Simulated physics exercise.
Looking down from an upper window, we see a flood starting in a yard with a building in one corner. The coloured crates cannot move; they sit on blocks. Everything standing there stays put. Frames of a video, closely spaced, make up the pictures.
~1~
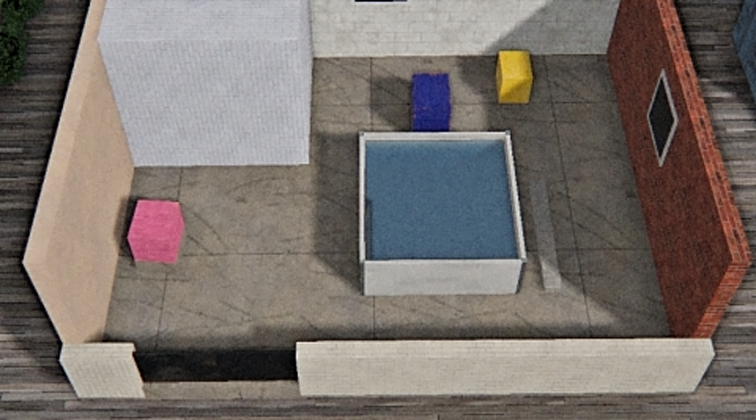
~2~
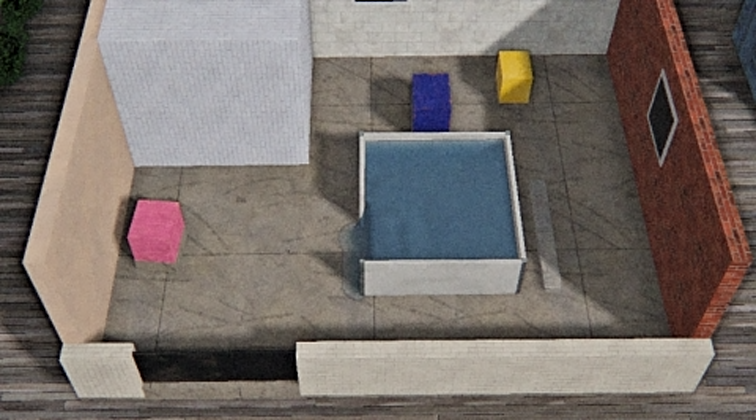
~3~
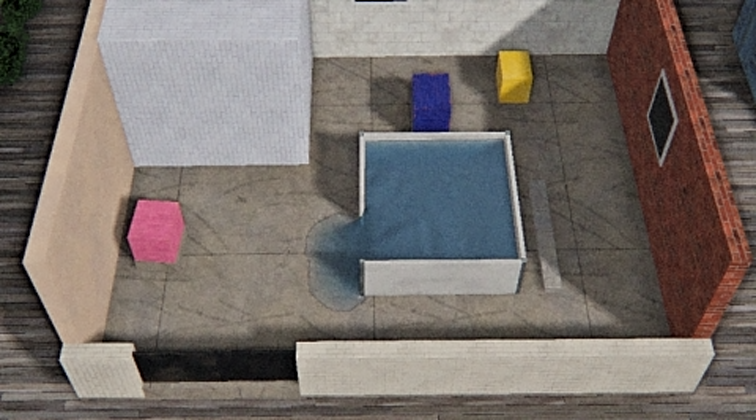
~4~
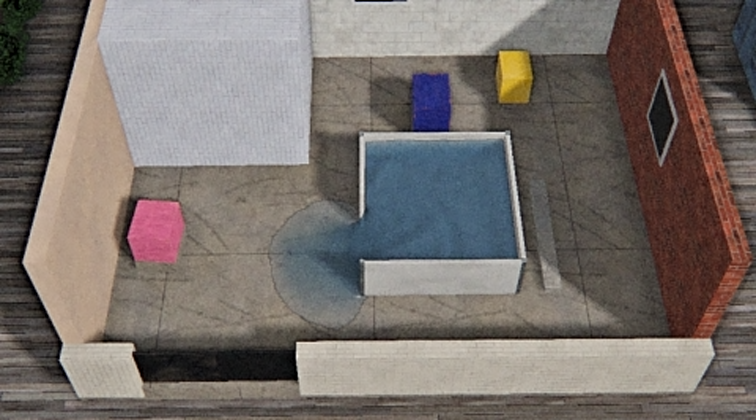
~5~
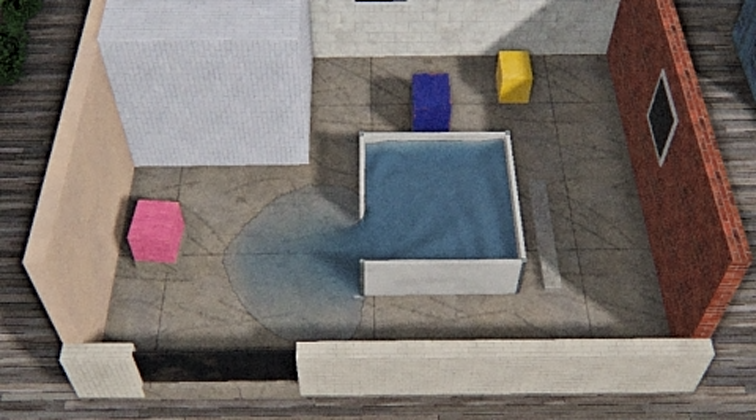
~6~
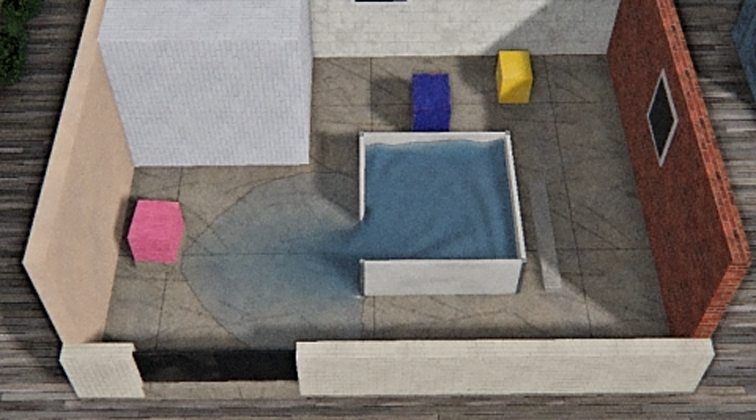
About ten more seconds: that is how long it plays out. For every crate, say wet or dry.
The blue crate is saved; the pink crate is not saved; the yellow crate is saved.
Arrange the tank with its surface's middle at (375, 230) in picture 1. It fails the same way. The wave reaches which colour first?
I'd go with the pink one.
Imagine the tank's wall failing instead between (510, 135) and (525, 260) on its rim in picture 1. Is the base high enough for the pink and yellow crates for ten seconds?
I expect pink remains untouched while yellow goes wet.
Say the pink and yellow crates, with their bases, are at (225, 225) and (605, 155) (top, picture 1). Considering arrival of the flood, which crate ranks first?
Going by the pictures, it's the crate marked pink.
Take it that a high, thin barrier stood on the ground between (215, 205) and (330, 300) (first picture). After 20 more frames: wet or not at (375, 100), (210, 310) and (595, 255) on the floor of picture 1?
As listed: Flooded, covered, not flooded.
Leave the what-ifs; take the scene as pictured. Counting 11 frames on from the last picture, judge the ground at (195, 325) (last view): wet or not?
That spot: Submerged.
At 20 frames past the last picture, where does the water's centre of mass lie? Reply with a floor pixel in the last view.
The water centres close to (292, 252).
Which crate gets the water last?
I'd say the yellow-painted one is last.
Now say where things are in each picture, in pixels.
Still water in the water tank at (438, 198), in the first frame.
The front is at (356, 294), out from the gap at (364, 250), in the second frame.
Water pours out at (364, 250) and has run to (320, 227), in the third frame.
The front is at (274, 251), out from the gap at (364, 251), in the fourth frame.
The front is at (234, 248), out from the gap at (364, 251), in the fifth frame.
The front is at (187, 265), out from the gap at (364, 250), in the sixth frame.
A moment on, water covers 35 % of the floor; the blue crate not reached, the pink crate water round its plinth, the yellow crate not reached.
Next, water covers 35 % of the floor; the blue crate not reached, the pink crate water round its plinth, the yellow crate not reached.
Then, water covers 35 % of the floor; the blue crate not reached, the pink crate water round its plinth, the yellow crate not reached.
Later, water covers 55 % of the floor; the blue crate water round its plinth, the pink crate water round its plinth, the yellow crate not reached.
In the end, water covers 85 % of the floor; the blue crate stayed above the water, the pink crate was topped, the yellow crate stayed above the water.
